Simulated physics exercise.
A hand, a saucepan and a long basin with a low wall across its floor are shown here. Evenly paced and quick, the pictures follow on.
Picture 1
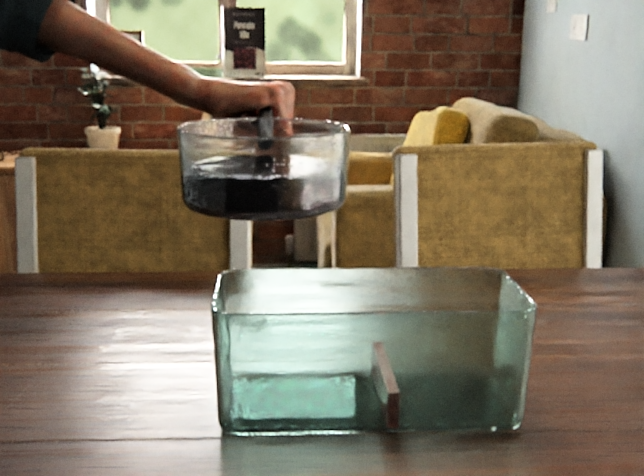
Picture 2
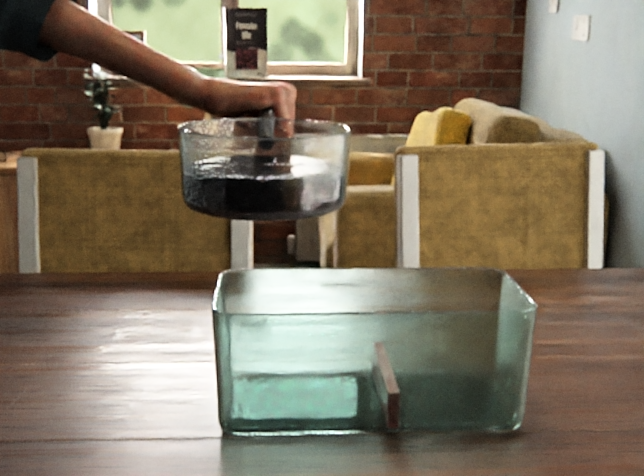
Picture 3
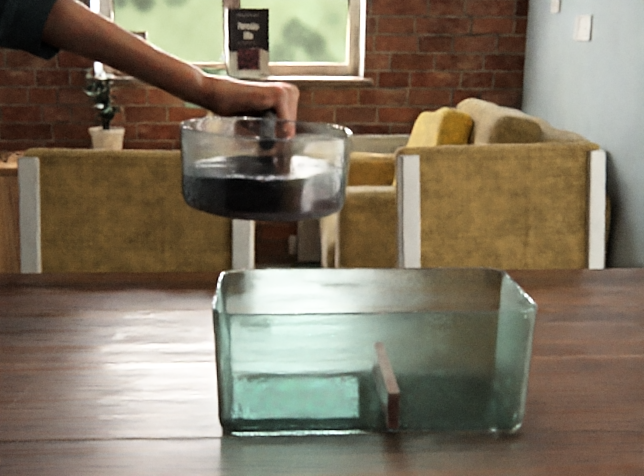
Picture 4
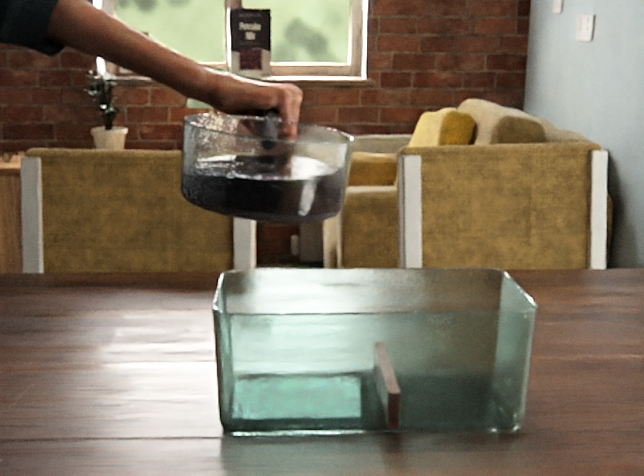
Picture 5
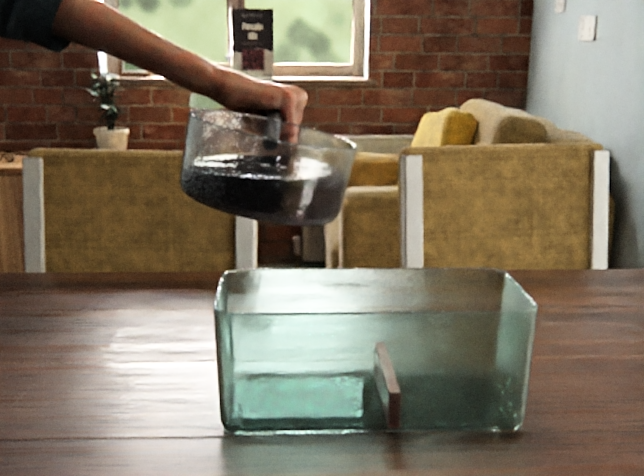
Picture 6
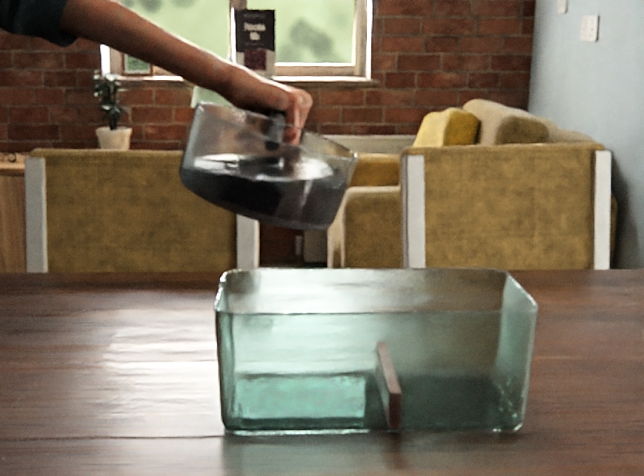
A hand tilts a glass pan of dark liquid rightward above a long, clear greenish basin.
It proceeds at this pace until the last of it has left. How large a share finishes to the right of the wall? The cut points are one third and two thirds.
The share right of the wall falls in the middle range, one third to two thirds.
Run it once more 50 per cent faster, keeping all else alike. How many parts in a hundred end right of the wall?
Result: Roughly 35 %.
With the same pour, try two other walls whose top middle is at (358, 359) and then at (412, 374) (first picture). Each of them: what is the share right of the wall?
75 %, then 15 %.
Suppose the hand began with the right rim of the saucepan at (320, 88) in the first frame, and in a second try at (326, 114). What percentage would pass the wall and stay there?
25 %, then 25 %.
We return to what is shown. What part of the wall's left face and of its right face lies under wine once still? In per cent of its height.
Left part: 40 per cent; right part: 50.
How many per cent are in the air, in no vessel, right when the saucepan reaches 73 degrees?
About 35 per cent.
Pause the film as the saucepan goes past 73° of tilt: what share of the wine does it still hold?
Near 55 in a hundred still remains.
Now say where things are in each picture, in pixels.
In the first picture, tilt 0°; pouring edge (348, 130); surface from (185, 167) to (343, 166); the long basin's rim runs from (217, 292) to (518, 289); the wall's top is at (385, 366).
In the second picture, tilt 1°; pouring edge (349, 131); surface from (186, 167) to (344, 167).
In the third picture, tilt 3°; pouring edge (350, 135); surface from (186, 166) to (344, 168).
In the fourth picture, tilt 7°; pouring edge (352, 141); surface from (187, 165) to (345, 169).
In the fifth picture, tilt 12°; pouring edge (355, 149); surface from (187, 164) to (345, 170).
In the sixth picture, tilt 18°; pouring edge (357, 158); surface from (186, 163) to (348, 171).
A moment on, the saucepan is tipped part way and 54 per cent is still to pour, 3 is left of the wall and 9 right of it.
Next, the saucepan is tipped on its side and 14 per cent is still to pour, 32 is left of the wall and 45 right of it.
Then the saucepan is tipped right over and 2 per cent is still to pour, 52 is left of the wall and 44 right of it.
Later the saucepan is tipped right over and 0 per cent is still to pour, 54 is left of the wall and 45 right of it.
Finally, 54 per cent lies left of the wall, 45 right of it and 1 outside.
